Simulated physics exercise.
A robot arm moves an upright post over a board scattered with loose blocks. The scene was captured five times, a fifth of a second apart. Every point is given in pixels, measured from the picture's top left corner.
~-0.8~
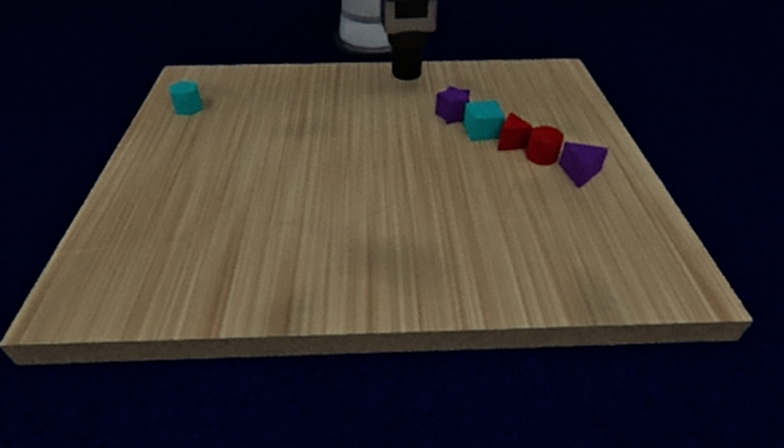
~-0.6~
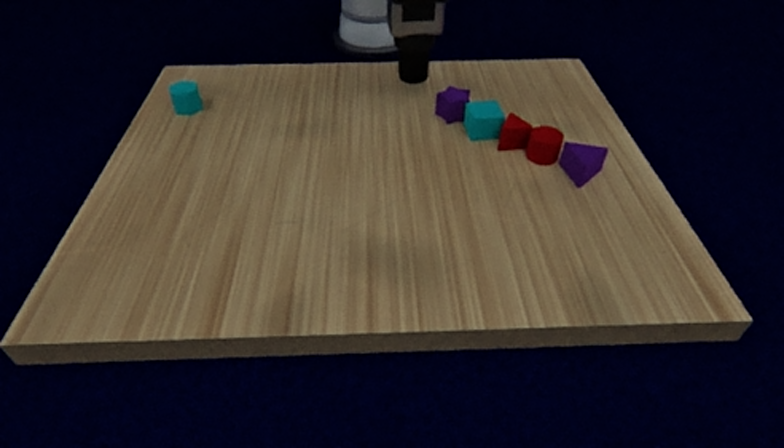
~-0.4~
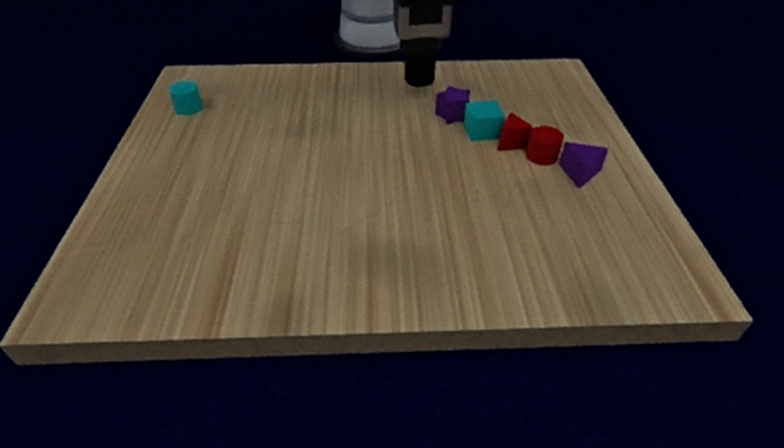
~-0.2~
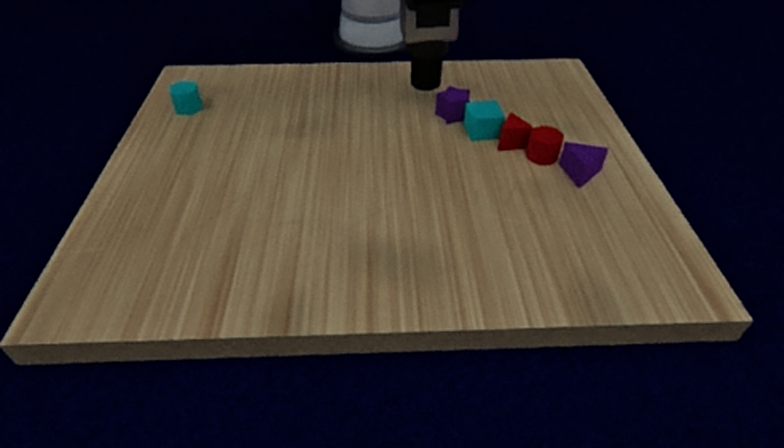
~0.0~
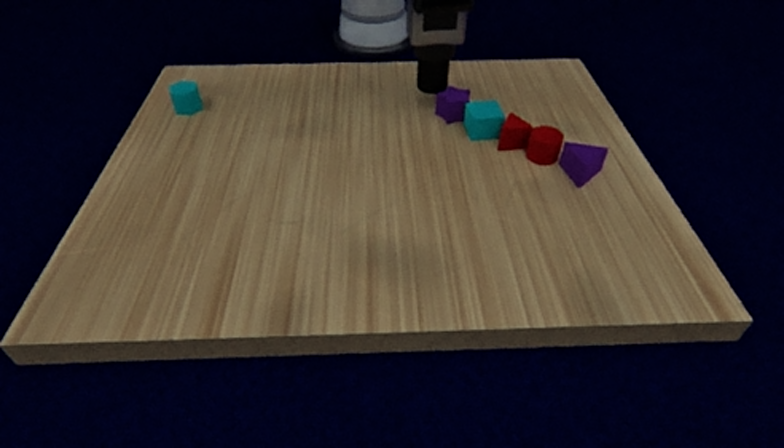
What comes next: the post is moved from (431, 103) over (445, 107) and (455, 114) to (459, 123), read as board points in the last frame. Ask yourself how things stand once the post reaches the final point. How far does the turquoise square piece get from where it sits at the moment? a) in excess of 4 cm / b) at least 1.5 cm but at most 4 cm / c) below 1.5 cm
Correct choice: A.
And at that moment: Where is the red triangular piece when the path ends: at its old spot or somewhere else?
My prediction: It moves.
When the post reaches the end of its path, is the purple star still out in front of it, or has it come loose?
I think it holds its spot in front.
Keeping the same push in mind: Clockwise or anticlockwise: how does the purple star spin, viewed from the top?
Clockwise, from overhead.
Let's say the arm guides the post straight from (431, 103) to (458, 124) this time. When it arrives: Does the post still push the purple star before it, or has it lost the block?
At the end of the path, the post is still pushing the purple star ahead of it.
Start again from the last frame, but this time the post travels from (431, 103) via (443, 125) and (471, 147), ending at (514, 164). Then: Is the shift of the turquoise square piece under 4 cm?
I'd say no.
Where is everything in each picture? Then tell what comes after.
In the first frame, tip of the post (407, 74), middles of tops, purple star (455, 94), turquoise square piece (485, 109), red triangular piece (515, 122), red circular block (547, 134).
In the second frame, post (413, 78), nothing pushed.
In the third frame, post (419, 81), nothing pushed.
In the fourth frame, post (426, 84), nothing pushed.
In the fifth frame, post (432, 87), purple star (455, 94), turquoise square piece (485, 109), red triangular piece (515, 122), red circular block (547, 134).
On the path given first. Halfway along, post (452, 95); purple star (469, 103), turned 30° clockwise; turquoise square piece (493, 118), turned 40° anticlockwise; red triangular piece (521, 123), turned 15° clockwise; red circular block (551, 136).
At the end, post (461, 107); purple star (474, 117), turned 30° clockwise; turquoise square piece (504, 130), turned 65° anticlockwise; red triangular piece (534, 126), turned 25° anticlockwise; red circular block (558, 137).
